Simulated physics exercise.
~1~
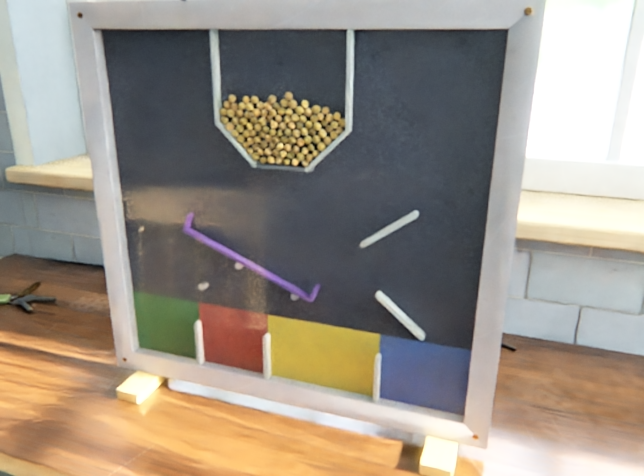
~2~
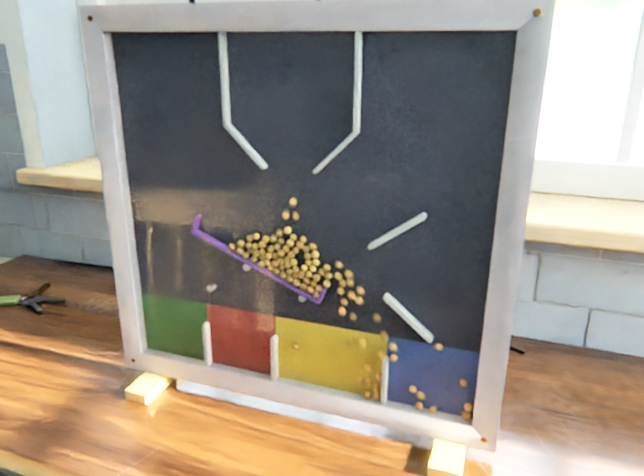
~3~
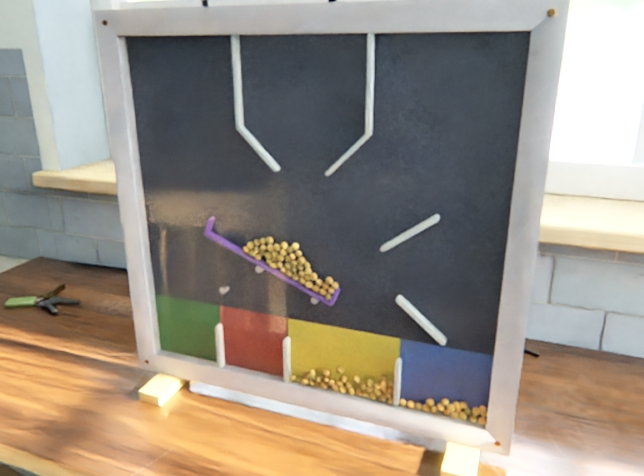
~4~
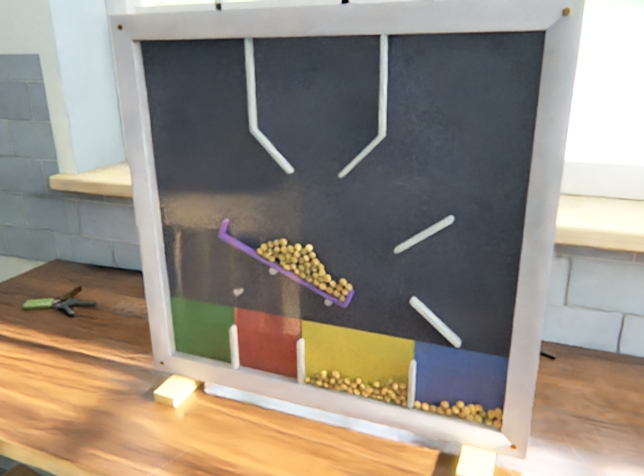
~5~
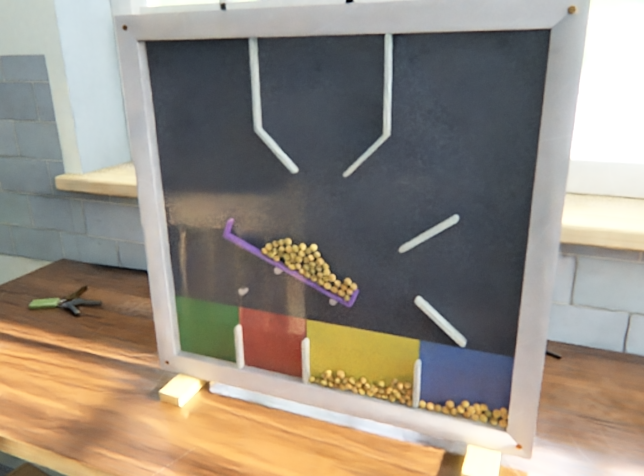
Pale wooden beads poured from the opened hopper onto a tilted purple rocker and spilled off its lower right end, and by the finish some lay in the yellow and blue bins while many stayed on the rocker, leaving red and green empty.
